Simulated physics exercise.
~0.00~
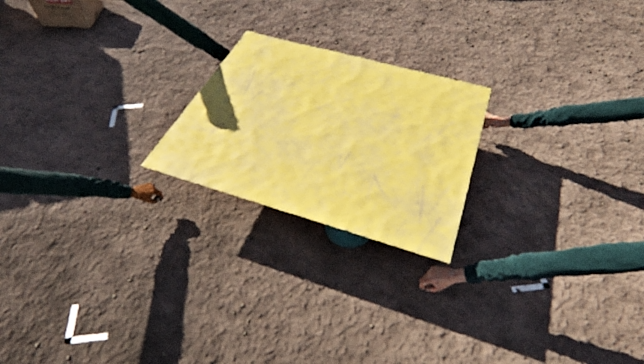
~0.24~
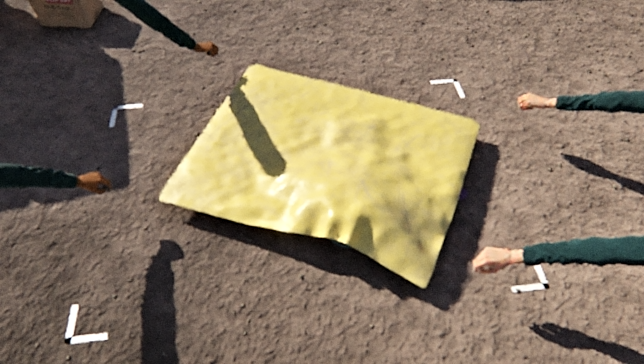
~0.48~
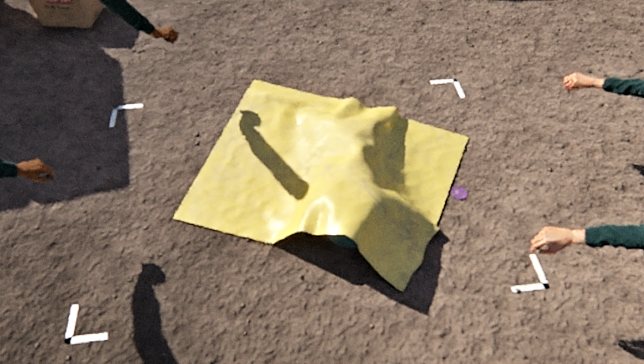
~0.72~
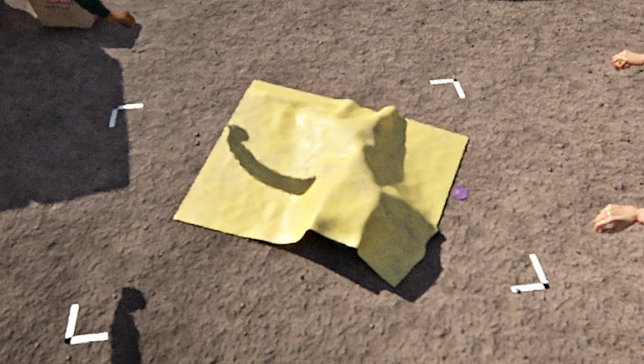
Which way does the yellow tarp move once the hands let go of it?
The tarp moves down, dropping onto the ground and the things beneath it.
